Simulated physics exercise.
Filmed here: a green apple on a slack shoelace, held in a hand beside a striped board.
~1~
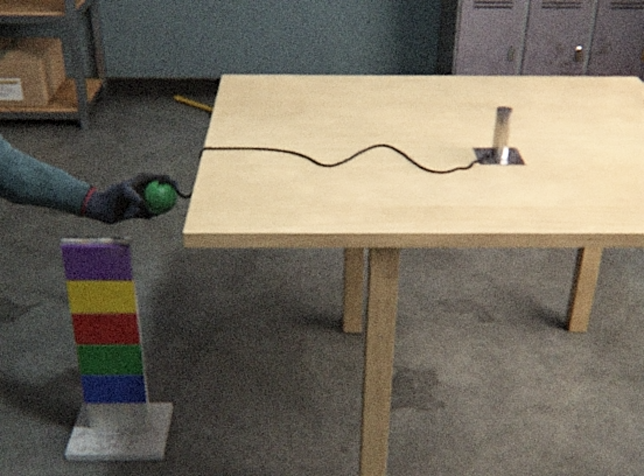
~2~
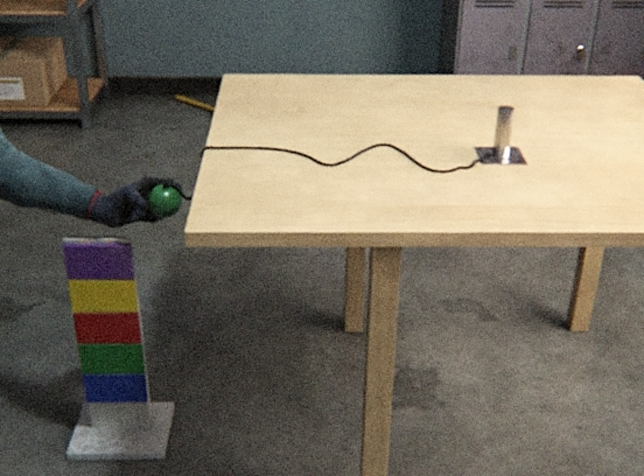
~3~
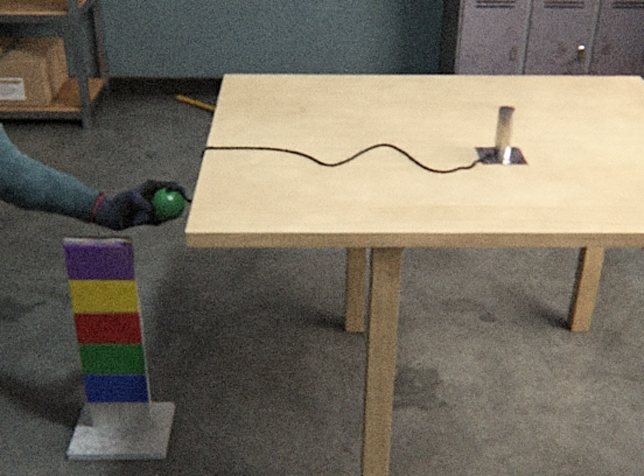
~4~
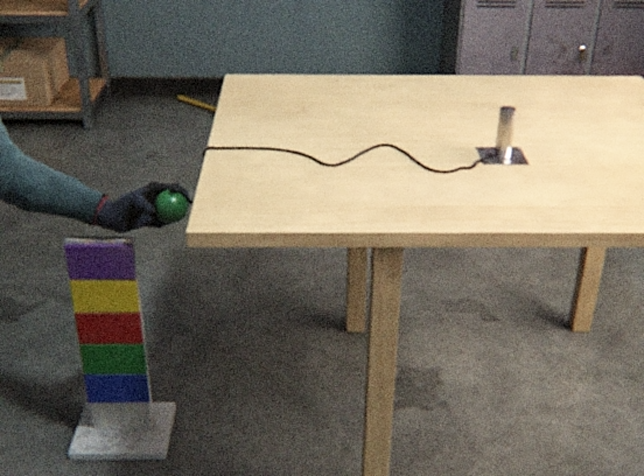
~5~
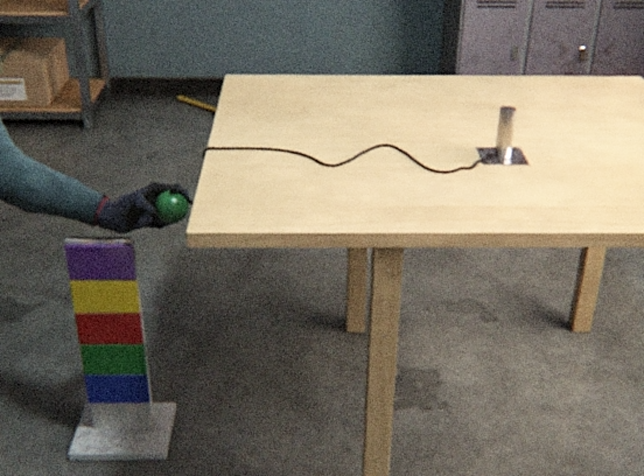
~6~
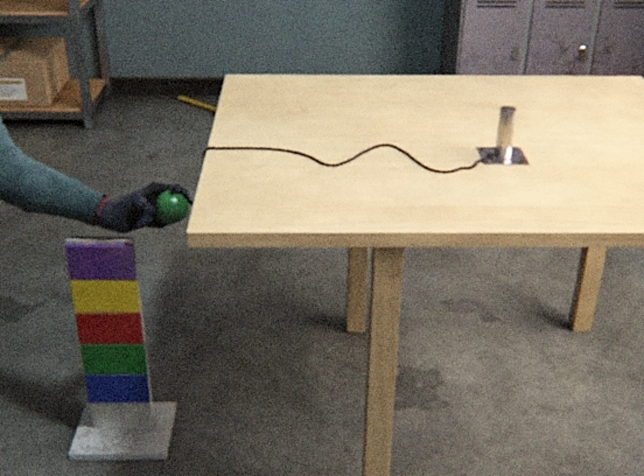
A gloved hand at the left holds a small green ball-like object beside a pale wooden table, seen from slightly above in a room with shelves and grey lockers. A dark cord lies in loose waves across the tabletop to a short upright cylinder, and a board striped purple, yellow, red, green and blue stands below the hand. The hand shifts slightly right and down, then stays nearly still.
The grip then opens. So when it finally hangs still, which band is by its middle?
At red.
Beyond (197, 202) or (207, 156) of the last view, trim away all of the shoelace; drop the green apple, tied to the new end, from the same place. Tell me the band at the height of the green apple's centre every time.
Cut one gives yellow; cut two gives purple.
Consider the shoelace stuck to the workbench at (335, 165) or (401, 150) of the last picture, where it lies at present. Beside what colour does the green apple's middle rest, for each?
Going through them one at a time, the answers are purple; yellow.
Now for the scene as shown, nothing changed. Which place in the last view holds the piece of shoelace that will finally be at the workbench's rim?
Look near (297, 153).
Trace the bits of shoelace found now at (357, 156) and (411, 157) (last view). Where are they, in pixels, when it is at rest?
Result - first point (289, 155), second point (372, 155).
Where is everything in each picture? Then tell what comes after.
Green apple (160, 197); purple (97, 264); yellow (101, 298); red (106, 330); green (110, 361); blue (114, 390), in the first frame.
Green apple (165, 201); shoelace through (466, 168) (406, 154) (352, 158) (289, 151) (205, 154), in the second frame.
Green apple (168, 204), in the third frame.
Green apple (171, 206); shoelace through (468, 168) (408, 154) (353, 158) (291, 151) (206, 154), in the fourth frame.
Green apple (172, 207), in the fifth frame.
Green apple (172, 207); shoelace through (468, 168) (408, 154) (354, 158) (291, 152) (207, 154), in the sixth frame.
Soon after, apple near (185, 327); level with red.
Then, apple near (239, 315); level with red.
Further on, apple near (201, 327); level with red.
At rest, apple near (213, 327); level with red. The red one.
